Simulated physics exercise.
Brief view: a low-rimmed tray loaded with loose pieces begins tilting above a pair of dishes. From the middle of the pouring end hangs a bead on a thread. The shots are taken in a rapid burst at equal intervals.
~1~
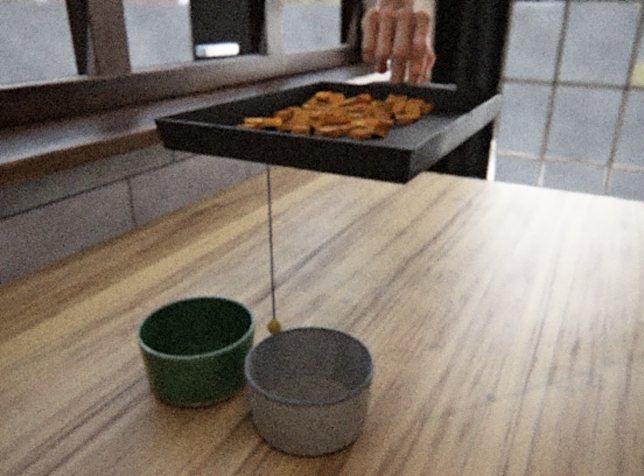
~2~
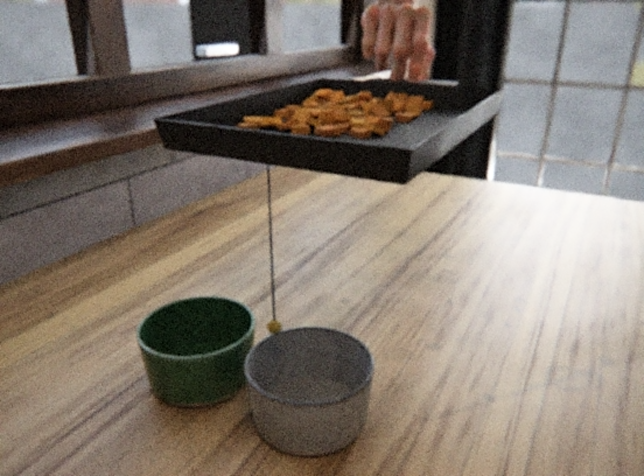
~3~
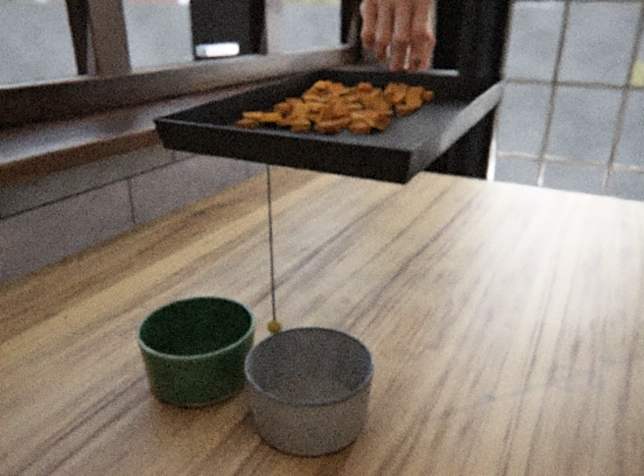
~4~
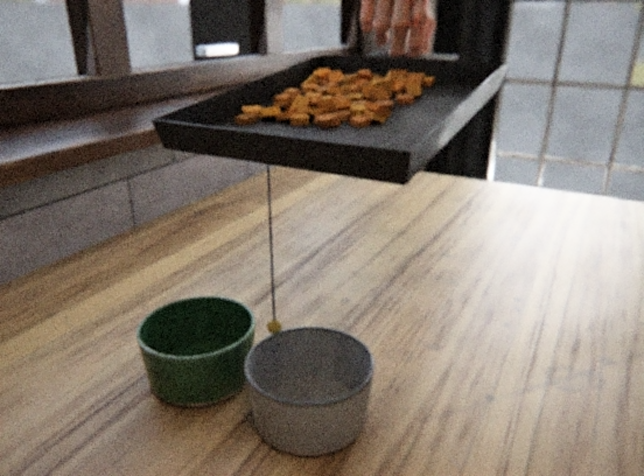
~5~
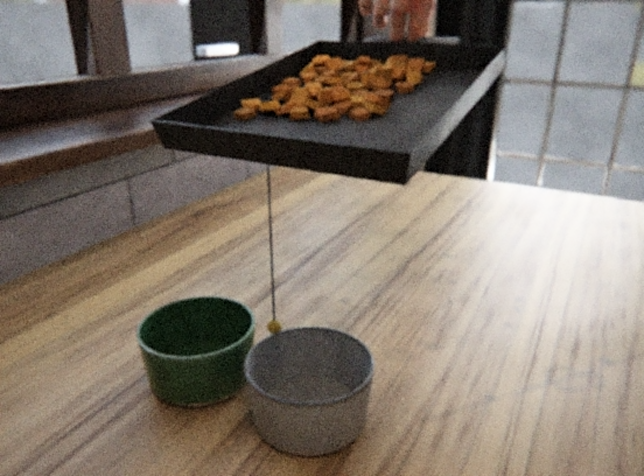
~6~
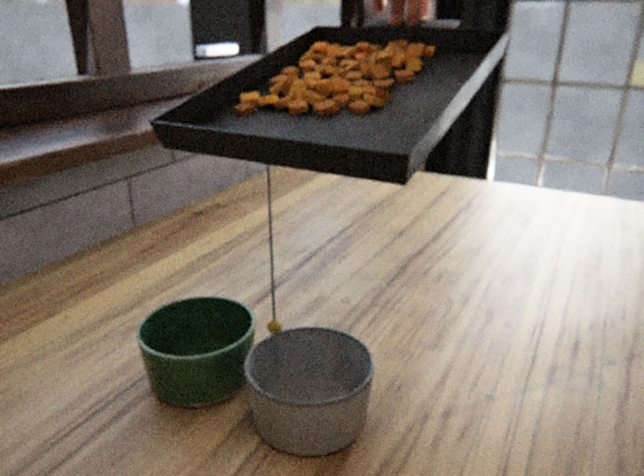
We see a hand at the far side of a dark tray of small orange-brown pieces, gradually raising that side so the tray tilts toward the viewer, while the green and gray dishes and hanging bead below stay still.
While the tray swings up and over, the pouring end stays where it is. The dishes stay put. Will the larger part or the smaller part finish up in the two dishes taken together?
The smaller part does.
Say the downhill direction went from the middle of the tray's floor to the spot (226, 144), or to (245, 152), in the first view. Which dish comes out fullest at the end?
In the first case it's the one on the left, in the second the one on the left.
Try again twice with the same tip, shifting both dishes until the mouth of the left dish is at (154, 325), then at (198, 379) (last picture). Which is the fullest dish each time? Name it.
The first time it's the right member, the second time the left member.
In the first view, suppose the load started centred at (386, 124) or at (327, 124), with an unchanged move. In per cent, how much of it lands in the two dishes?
Around 20 in a hundred the first time, around 20 in a hundred the second.
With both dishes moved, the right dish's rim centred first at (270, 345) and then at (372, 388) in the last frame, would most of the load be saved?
For the two places in order: A minority share, a minority share.
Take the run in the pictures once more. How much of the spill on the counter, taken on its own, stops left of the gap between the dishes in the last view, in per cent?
Estimate: About 80 in every hundred.
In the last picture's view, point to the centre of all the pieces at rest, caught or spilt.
About (220, 448).
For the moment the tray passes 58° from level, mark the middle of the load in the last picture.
The centre of the load shows up near (258, 128) in the last view.
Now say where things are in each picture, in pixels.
Corners of the pouring end at (162, 118) and (407, 147), level; middle of the load at (355, 112), small crackers; left dish at (159, 376); right dish at (276, 422); bead on its thread at (274, 326), in the first picture.
Corners of the pouring end at (161, 118) and (407, 147), level; middle of the load at (355, 109), in the second picture.
Corners of the pouring end at (160, 118) and (406, 148), tipped barely, level across its low end; middle of the load at (355, 102), in the third picture.
Corners of the pouring end at (159, 118) and (406, 148), tipped a little, level across its low end; middle of the load at (355, 91), in the fourth picture.
Corners of the pouring end at (158, 119) and (405, 149), tipped a little, level across its low end; middle of the load at (354, 79), in the fifth picture.
Corners of the pouring end at (157, 119) and (404, 151), tipped a little, level across its low end; middle of the load at (353, 68); left dish at (159, 376); right dish at (276, 422), in the sixth picture.
Soon, tray tipped steeply; nearly all on the tray; a stray few in the air.
A while on, tray tipped right over; most on the tray; a stray few in the right dish; a small part in the left dish; a small part outside both.
Towards the end, tray tipped past a quarter turn; a small part in the right dish; a small part in the left dish; most outside both.
Finally, tray tipped past a quarter turn; a small part in the right dish; a small part in the left dish; most outside both.
